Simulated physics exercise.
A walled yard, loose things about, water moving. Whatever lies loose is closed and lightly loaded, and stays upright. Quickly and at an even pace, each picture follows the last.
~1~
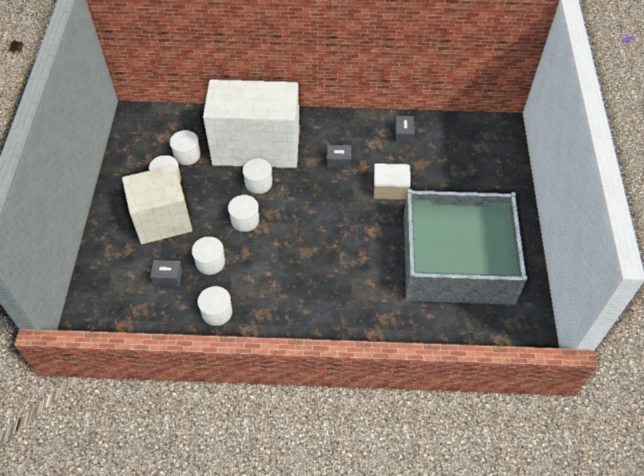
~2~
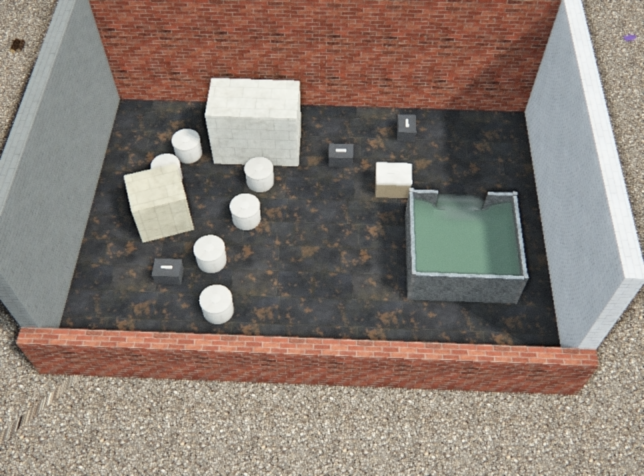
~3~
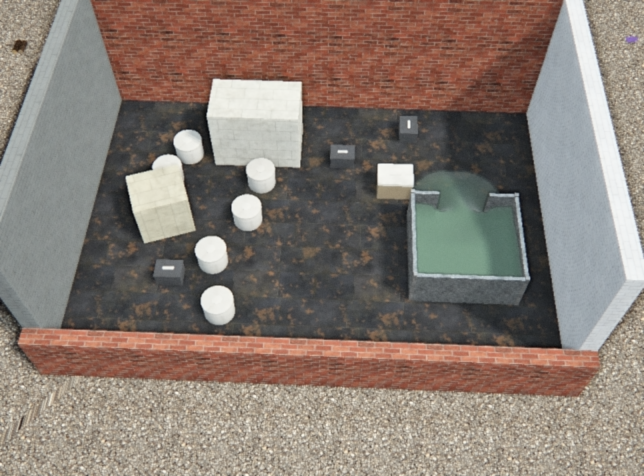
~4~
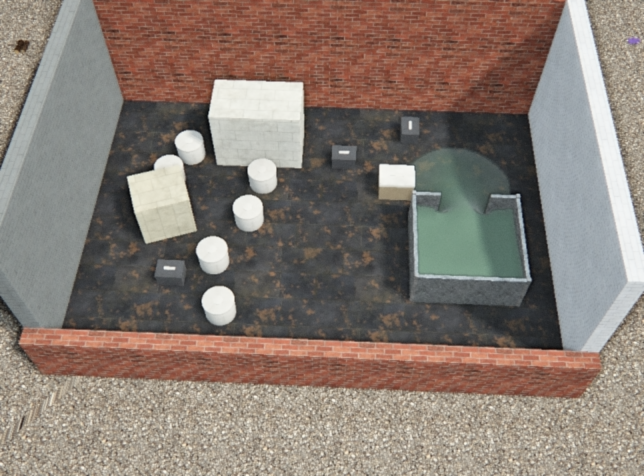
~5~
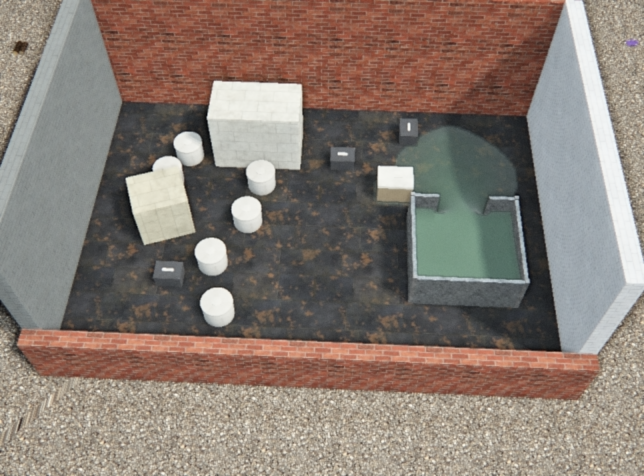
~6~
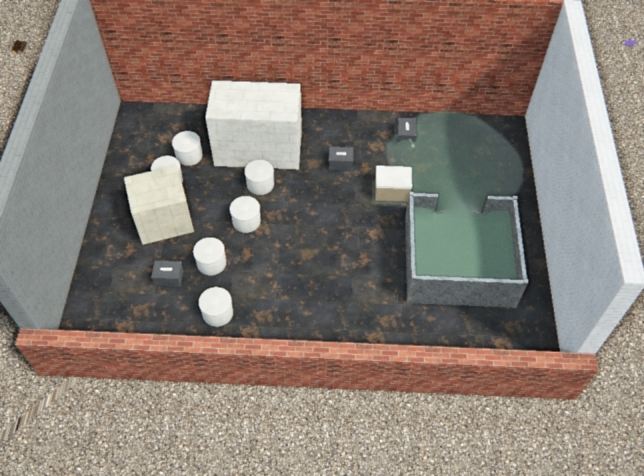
At the start, green water fills a grey-walled tank on the right of a brick-and-grey-walled yard scattered with pale blocks, white cylinders and small dark boxes. A gap opens in the tank's back wall, and water pours through, spreading across the dark floor toward the rear while the loose objects stay put.
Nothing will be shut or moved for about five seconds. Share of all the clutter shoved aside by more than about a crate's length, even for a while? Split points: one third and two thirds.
Band: Below one third.
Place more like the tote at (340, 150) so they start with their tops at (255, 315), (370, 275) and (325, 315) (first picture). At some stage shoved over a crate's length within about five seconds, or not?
In sequence: Hardly budges; hardly budges; hardly budges.
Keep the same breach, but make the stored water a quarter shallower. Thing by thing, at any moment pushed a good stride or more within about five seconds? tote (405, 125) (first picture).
Well, as it turns out: Made it that far.
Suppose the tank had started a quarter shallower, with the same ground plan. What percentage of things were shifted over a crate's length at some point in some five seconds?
By my count, 10 %.
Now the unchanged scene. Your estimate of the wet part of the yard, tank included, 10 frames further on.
30 %, give or take.
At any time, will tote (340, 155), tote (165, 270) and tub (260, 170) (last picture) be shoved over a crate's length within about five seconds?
Going through them in order: First got well clear, second kept nearby, third kept nearby.
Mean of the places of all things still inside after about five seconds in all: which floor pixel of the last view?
Mean position: About (232, 207).
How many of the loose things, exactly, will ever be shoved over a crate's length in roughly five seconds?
That adds up to 2.
A moment on, 0 of 10 are well off their spots; 1 afloat.
Next, 1 of 10 are well off their spots; 1 afloat.
Later, 1 of 10 are well off their spots; 1 afloat.
In the end, 2 of 10 are well off their spots, and 2 have been at some point; 1 afloat.
